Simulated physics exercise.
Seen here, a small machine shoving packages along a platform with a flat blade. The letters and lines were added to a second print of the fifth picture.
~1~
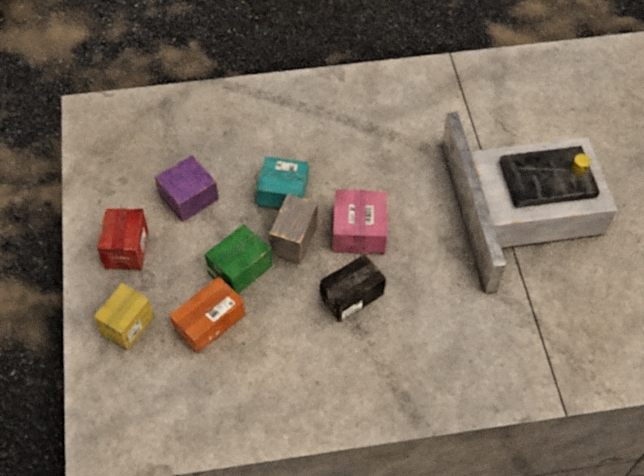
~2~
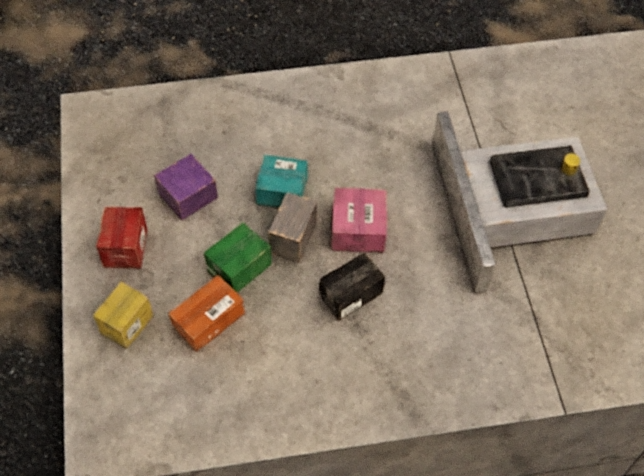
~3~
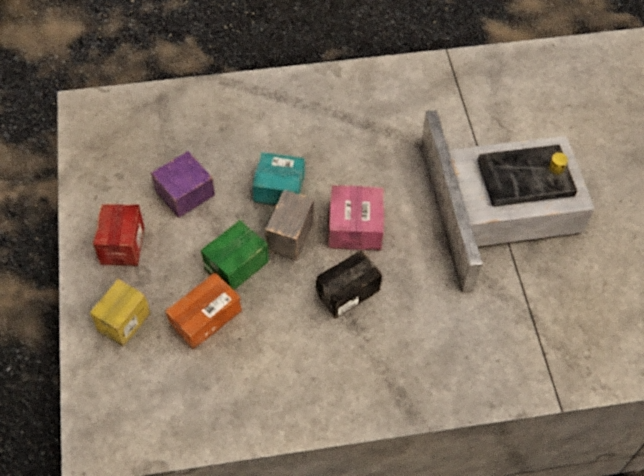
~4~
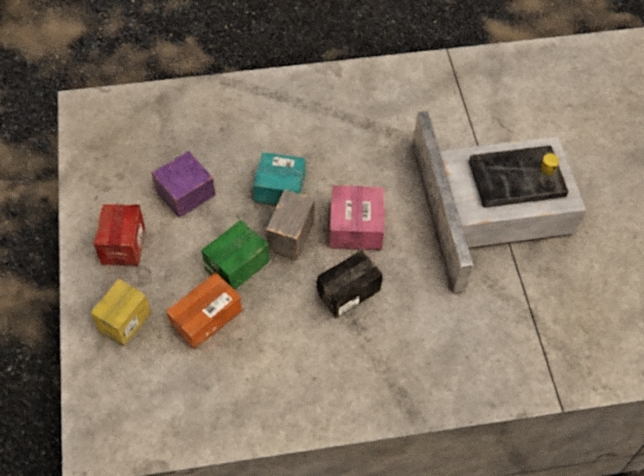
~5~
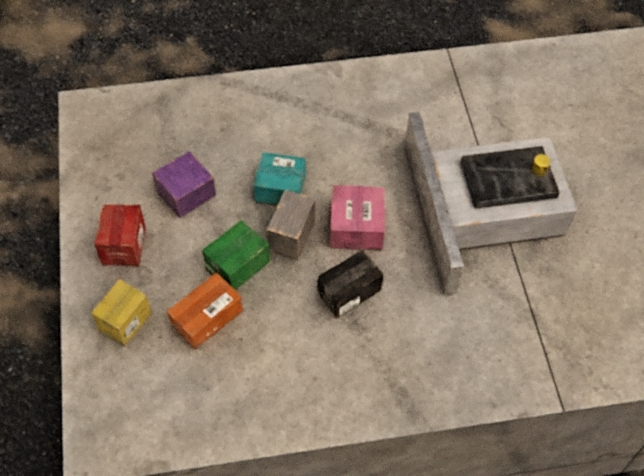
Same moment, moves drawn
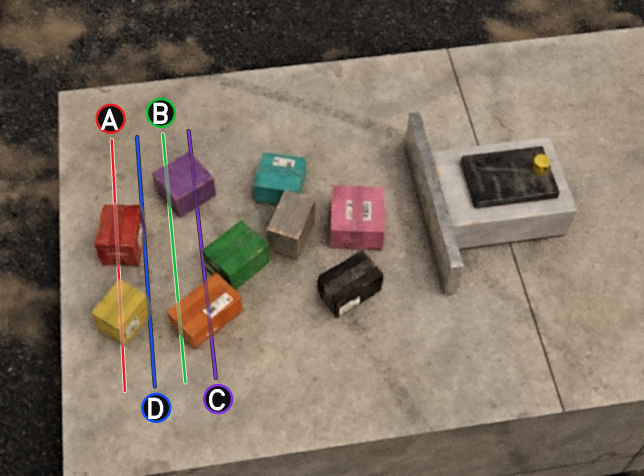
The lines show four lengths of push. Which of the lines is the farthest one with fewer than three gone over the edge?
Up to line D.
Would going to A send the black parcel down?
By then, no.
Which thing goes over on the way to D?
It is the red parcel.
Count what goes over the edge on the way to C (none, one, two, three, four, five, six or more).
In all, none.
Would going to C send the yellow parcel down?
By then, no.
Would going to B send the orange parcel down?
No.
On the marked copy, A at (118, 255); B at (173, 248); C at (201, 244); D at (145, 251).
With D. Early on, robot (402, 189); orange parcel (198, 318); green box (218, 261).
Further on, robot (298, 202); red parcel (112, 235); green box (151, 270).
At the end, robot (216, 212); red parcel over the edge; green box (66, 281); one fallen.
As for the rest, A drops five; B is within the limit but short; C is within the limit but short.
